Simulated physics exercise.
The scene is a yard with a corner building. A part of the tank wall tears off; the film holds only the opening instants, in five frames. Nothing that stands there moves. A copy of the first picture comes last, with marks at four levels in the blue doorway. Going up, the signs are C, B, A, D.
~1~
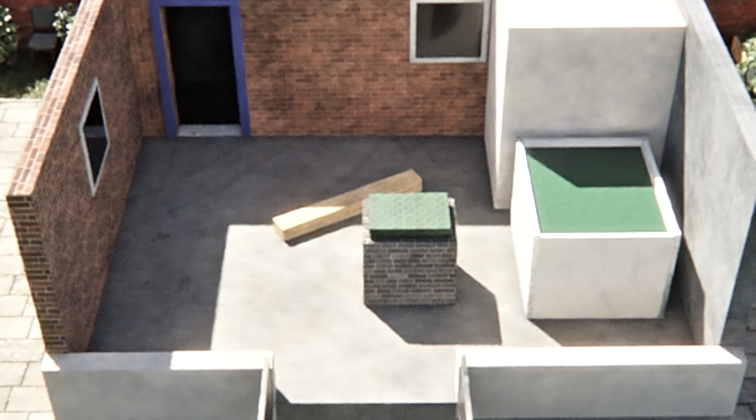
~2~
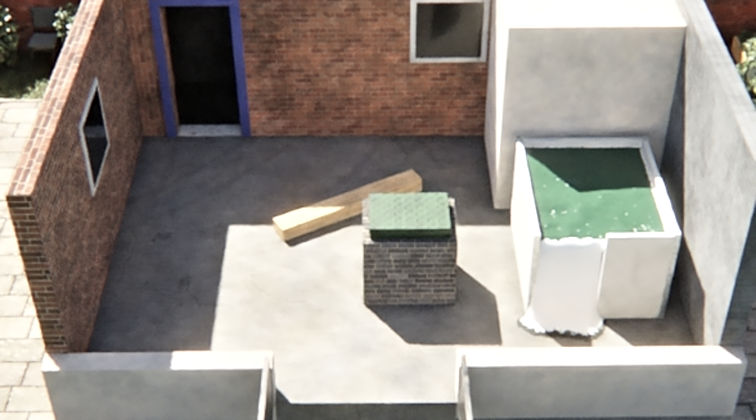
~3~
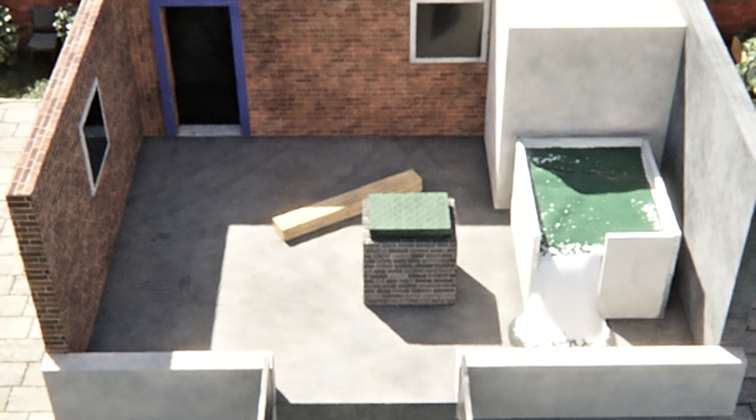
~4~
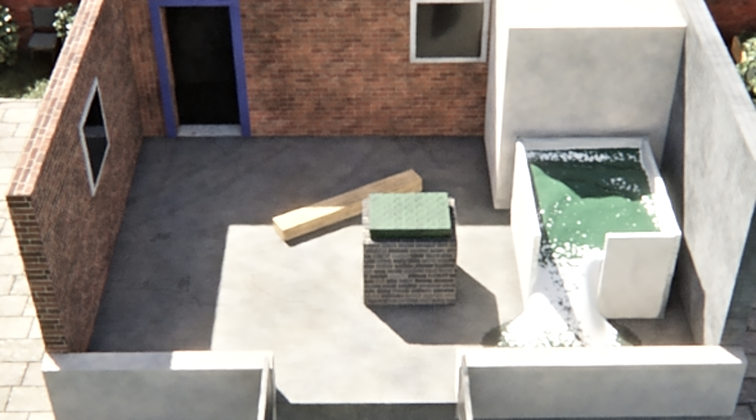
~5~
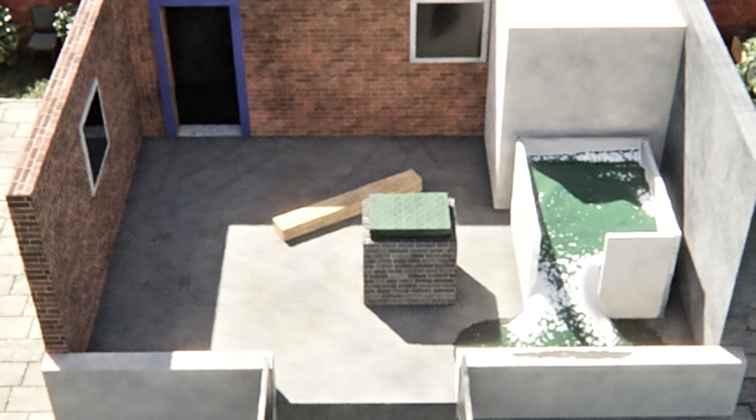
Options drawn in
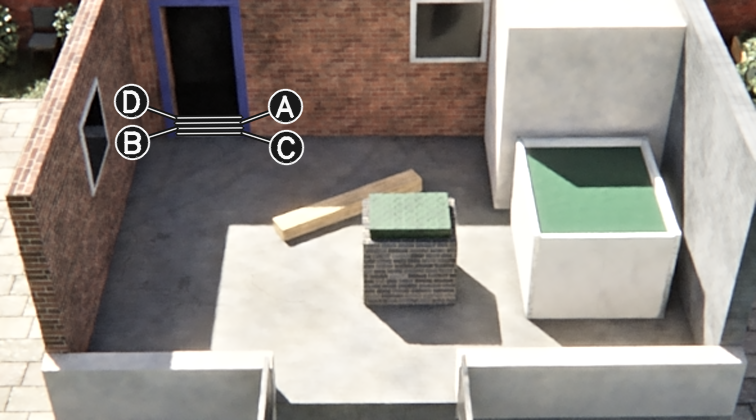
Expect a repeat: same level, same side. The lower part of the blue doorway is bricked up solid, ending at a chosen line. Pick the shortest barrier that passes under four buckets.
Take B.
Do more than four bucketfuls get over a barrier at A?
No, not at all.
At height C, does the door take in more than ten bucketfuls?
Yes, clearly.
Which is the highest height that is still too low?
That is height C.
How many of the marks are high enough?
Three of the four.
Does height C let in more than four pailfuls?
Yes, it does.
On the marked copy, A at (208, 122); B at (209, 128); C at (210, 133); D at (208, 117); from the bottom up C, B, A, D.
If A is chosen, nothing gets over.
If B is chosen, a splash gets over, under a bucket.
If C is chosen, some 15 bucketfuls get in.
If D is chosen, nothing gets over.
